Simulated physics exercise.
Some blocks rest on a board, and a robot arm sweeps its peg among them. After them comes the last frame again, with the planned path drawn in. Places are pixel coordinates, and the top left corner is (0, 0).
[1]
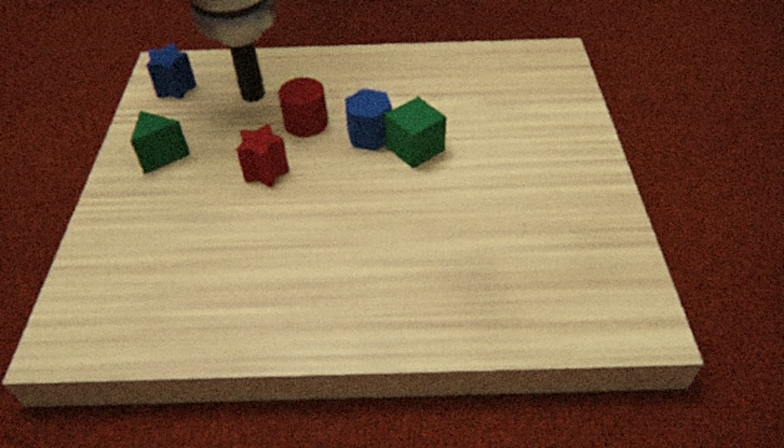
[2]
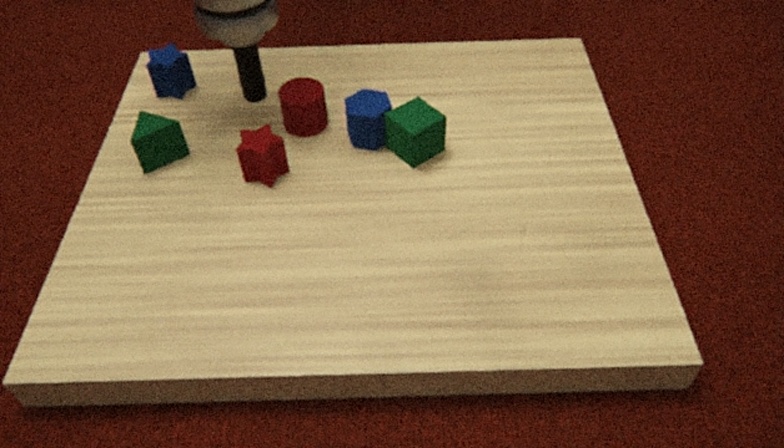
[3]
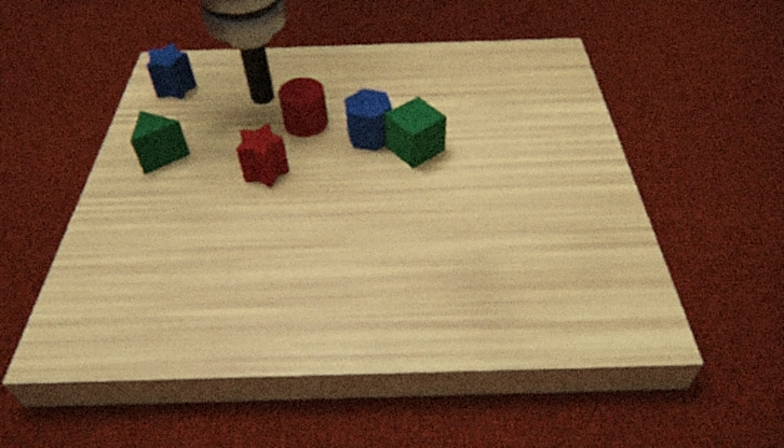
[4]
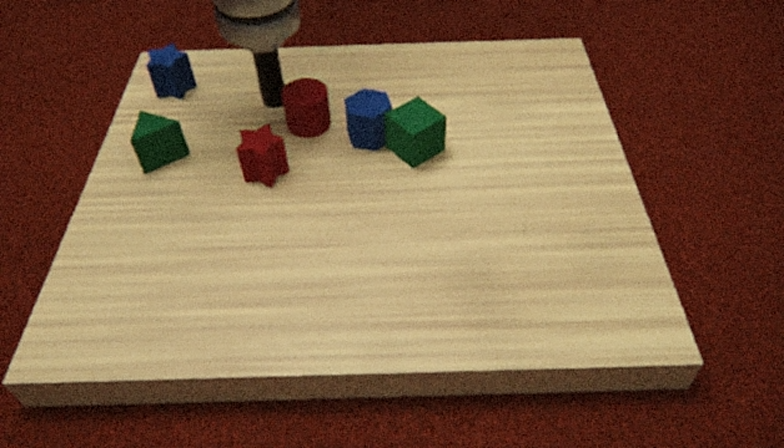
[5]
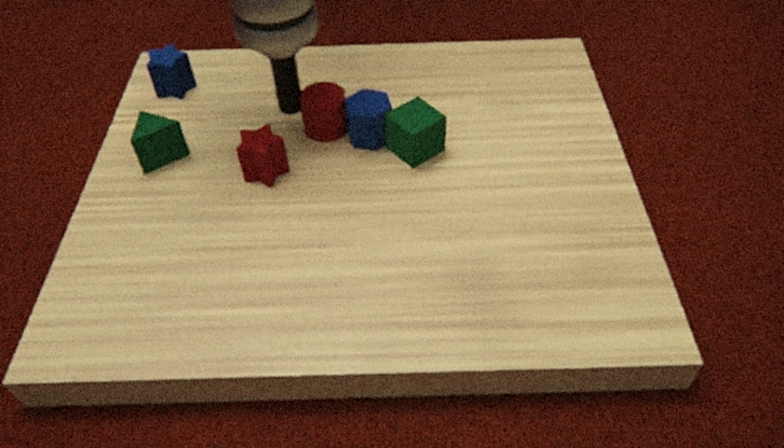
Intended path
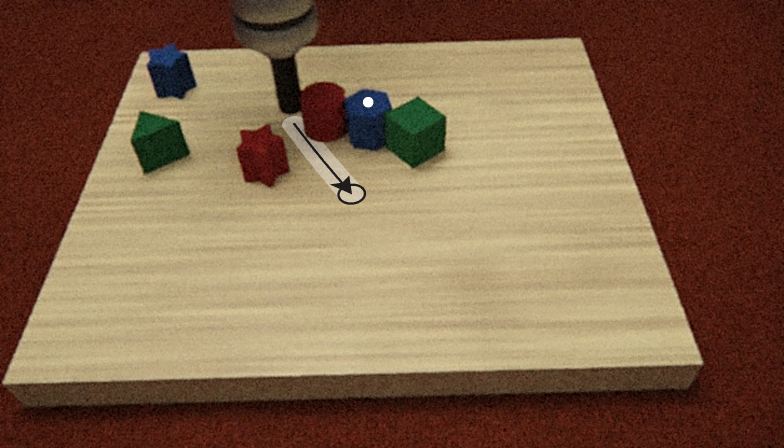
On a wooden board, a robot arm's peg moves right and pushes the red cylinder rightward.
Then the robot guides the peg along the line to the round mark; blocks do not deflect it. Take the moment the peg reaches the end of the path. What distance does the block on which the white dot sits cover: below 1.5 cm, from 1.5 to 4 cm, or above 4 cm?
Verdict: From 1.5 to 4 cm.
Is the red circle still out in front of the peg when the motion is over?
My answer is no.
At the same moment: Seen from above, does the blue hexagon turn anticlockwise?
No
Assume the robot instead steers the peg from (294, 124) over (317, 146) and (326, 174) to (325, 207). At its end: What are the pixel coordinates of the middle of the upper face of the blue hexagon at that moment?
For the centre of its top, I'd go with (391, 97).
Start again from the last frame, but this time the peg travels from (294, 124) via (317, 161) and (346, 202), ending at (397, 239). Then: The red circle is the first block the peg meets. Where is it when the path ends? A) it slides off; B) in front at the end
A
Path on the board, from (294, 124) directly to (352, 194); the dot is on the blue hexagon.
What follows on the original path. One third of the way, peg at (309, 131); red circle at (339, 100); blue hexagon at (386, 98), turned 30° clockwise; green square block at (423, 117).
Two thirds of the way, peg at (329, 154); red circle at (339, 100); blue hexagon at (386, 98), turned 30° clockwise; green square block at (423, 117).
At the end, peg at (350, 178); red star block in place; red circle at (339, 100); blue hexagon at (386, 98), turned 30° clockwise; green square block at (423, 117).
